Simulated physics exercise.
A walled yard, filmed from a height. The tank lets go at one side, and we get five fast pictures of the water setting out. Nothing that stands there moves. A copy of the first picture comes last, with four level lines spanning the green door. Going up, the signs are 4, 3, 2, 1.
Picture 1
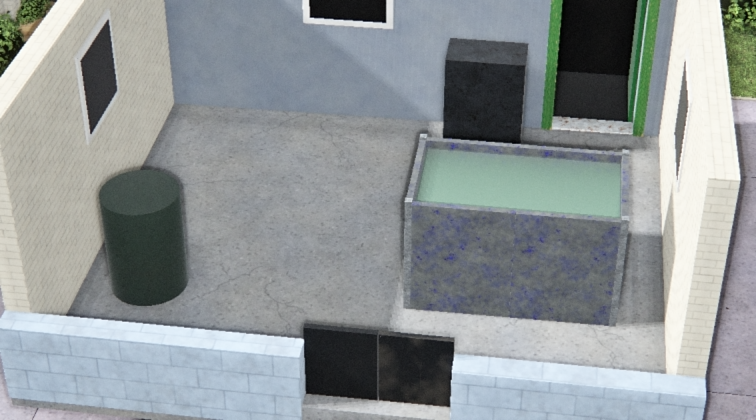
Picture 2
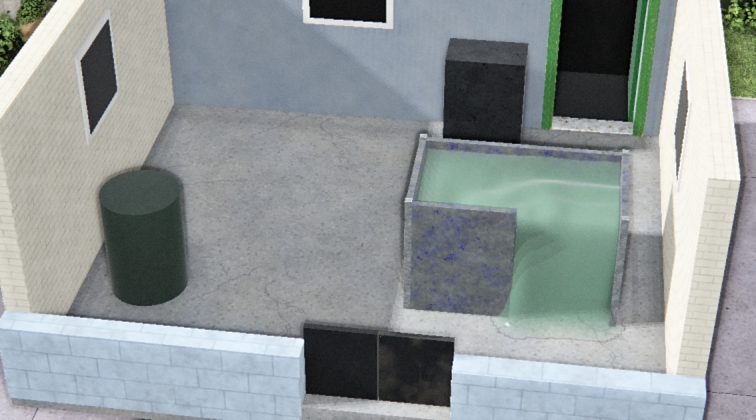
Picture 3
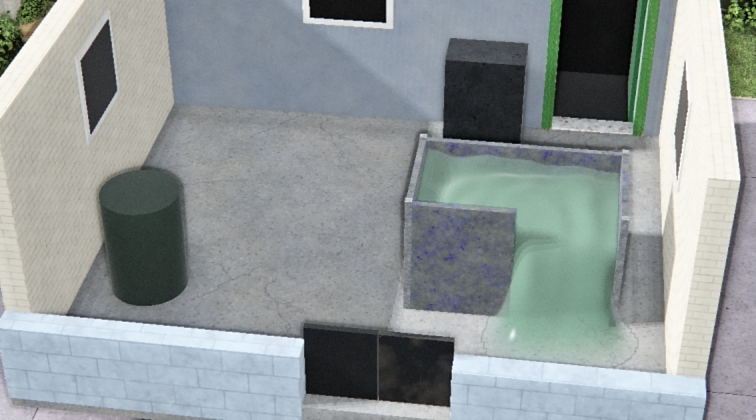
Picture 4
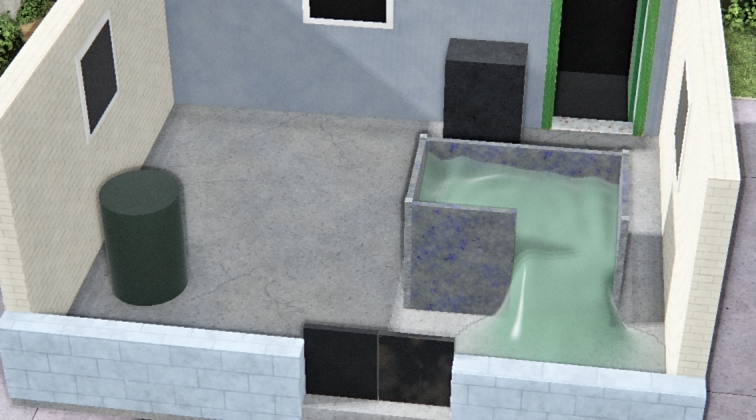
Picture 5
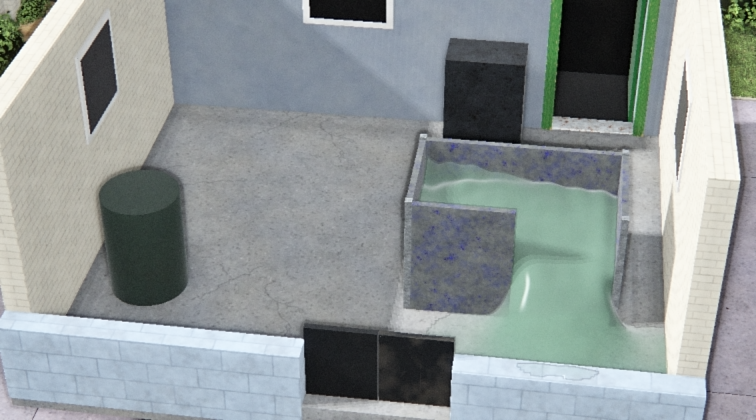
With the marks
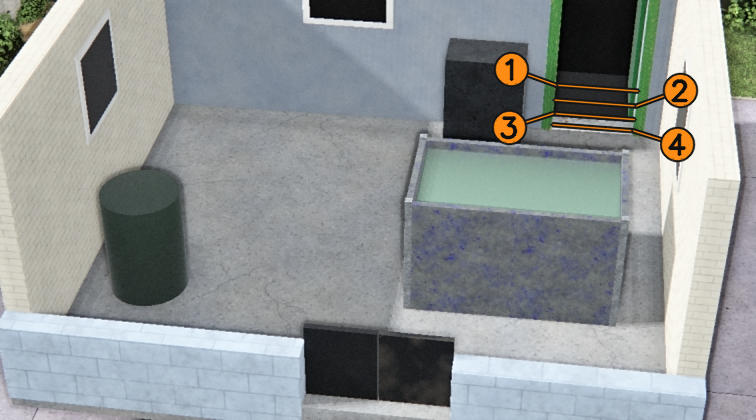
Green water pours through an opening in the tank's front and spreads across the yard floor.
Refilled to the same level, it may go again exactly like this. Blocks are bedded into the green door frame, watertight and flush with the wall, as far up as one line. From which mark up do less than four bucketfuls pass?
Choose 3.
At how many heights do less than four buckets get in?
Three of them.
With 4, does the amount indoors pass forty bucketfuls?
No.
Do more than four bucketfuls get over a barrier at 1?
No.
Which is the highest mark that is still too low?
Mark 4.
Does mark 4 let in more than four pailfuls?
Yes.
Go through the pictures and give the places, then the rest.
In the first frame, water in the tank at rest, its middle at (519, 185); foot of the green doorway at (592, 132); shut gate at (379, 342).
In the second frame, 1 % of the ground under water, visible out to (502, 324).
In the third frame, 4 % of the ground under water, visible out to (494, 340).
In the fourth frame, 8 % of the ground under water, visible out to (646, 348).
In the fifth frame, 11 % of the ground under water, visible out to (449, 328).
In orange, 1 at (596, 88); 2 at (595, 103); 3 at (594, 116); 4 at (592, 127); from the bottom up 4, 3, 2, 1.
If 1 is chosen, nothing gets over.
If 2 is chosen, nothing gets over.
If 3 is chosen, a splash gets over, under a bucket.
If 4 is chosen, some 15 bucketfuls get in.
